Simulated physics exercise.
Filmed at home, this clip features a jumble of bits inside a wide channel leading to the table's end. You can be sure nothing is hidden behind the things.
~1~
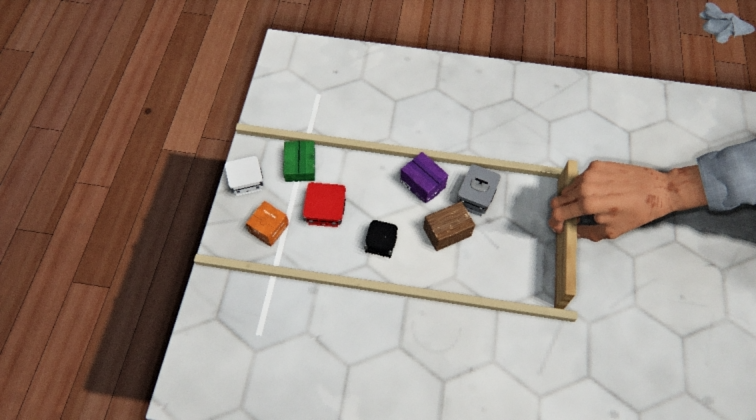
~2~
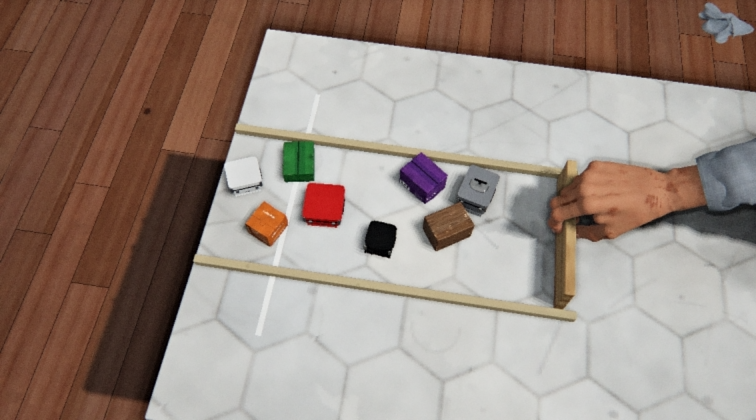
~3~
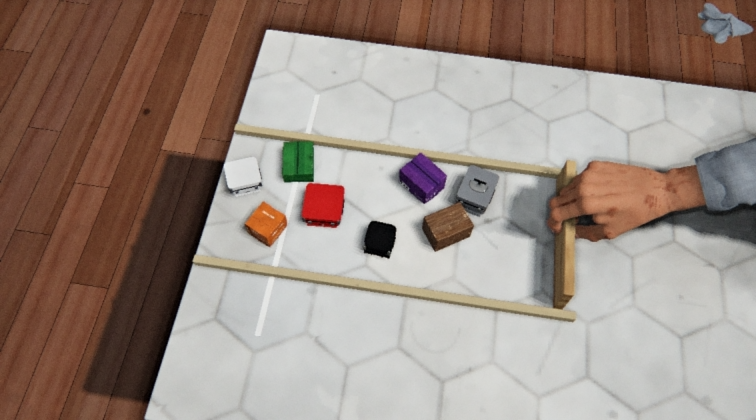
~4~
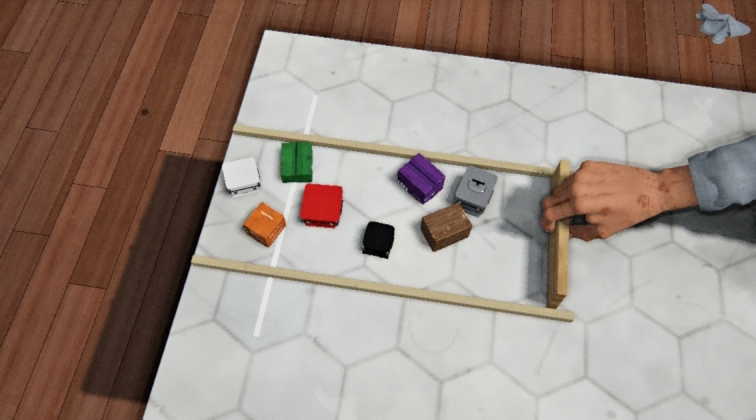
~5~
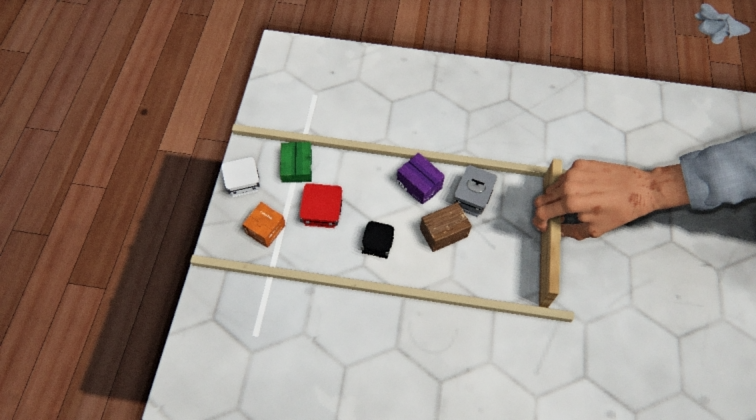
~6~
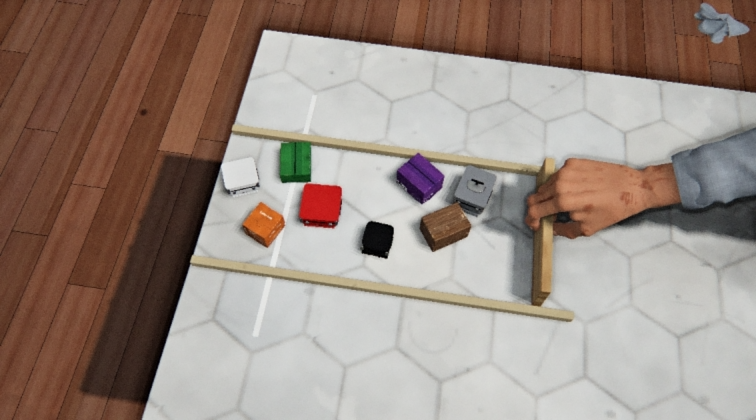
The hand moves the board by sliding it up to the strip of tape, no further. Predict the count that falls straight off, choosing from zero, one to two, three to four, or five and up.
Drops: Fewer than three, some.
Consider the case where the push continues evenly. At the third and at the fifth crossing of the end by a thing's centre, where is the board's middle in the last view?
At the first moment about (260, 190), at the next about (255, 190).
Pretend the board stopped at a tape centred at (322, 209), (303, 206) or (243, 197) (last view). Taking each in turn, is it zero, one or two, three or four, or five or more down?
So in that order I'd say zero; none at all; 5 or more.
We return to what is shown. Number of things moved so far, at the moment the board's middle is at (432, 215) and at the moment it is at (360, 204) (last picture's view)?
The number moved is 4 and then 6.
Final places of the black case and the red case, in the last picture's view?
In the last picture the black case sits around (261, 247) and the red case around (239, 191).
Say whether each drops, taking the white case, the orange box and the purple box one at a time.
Verdict: White case down; orange box still on; purple box still on.
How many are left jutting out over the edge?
That adds up to 0.
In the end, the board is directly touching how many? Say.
It's 3 of them.
A little later, none off yet; white case at rest near (241, 178); orange box at rest near (264, 225); green box at rest near (296, 162).
Next, none off yet; white case shifted a little near (228, 179); orange box at rest near (262, 227); green box shifted about its own width near (258, 152).
When it is over, the number that fall off is one or two; down, green box and white case.
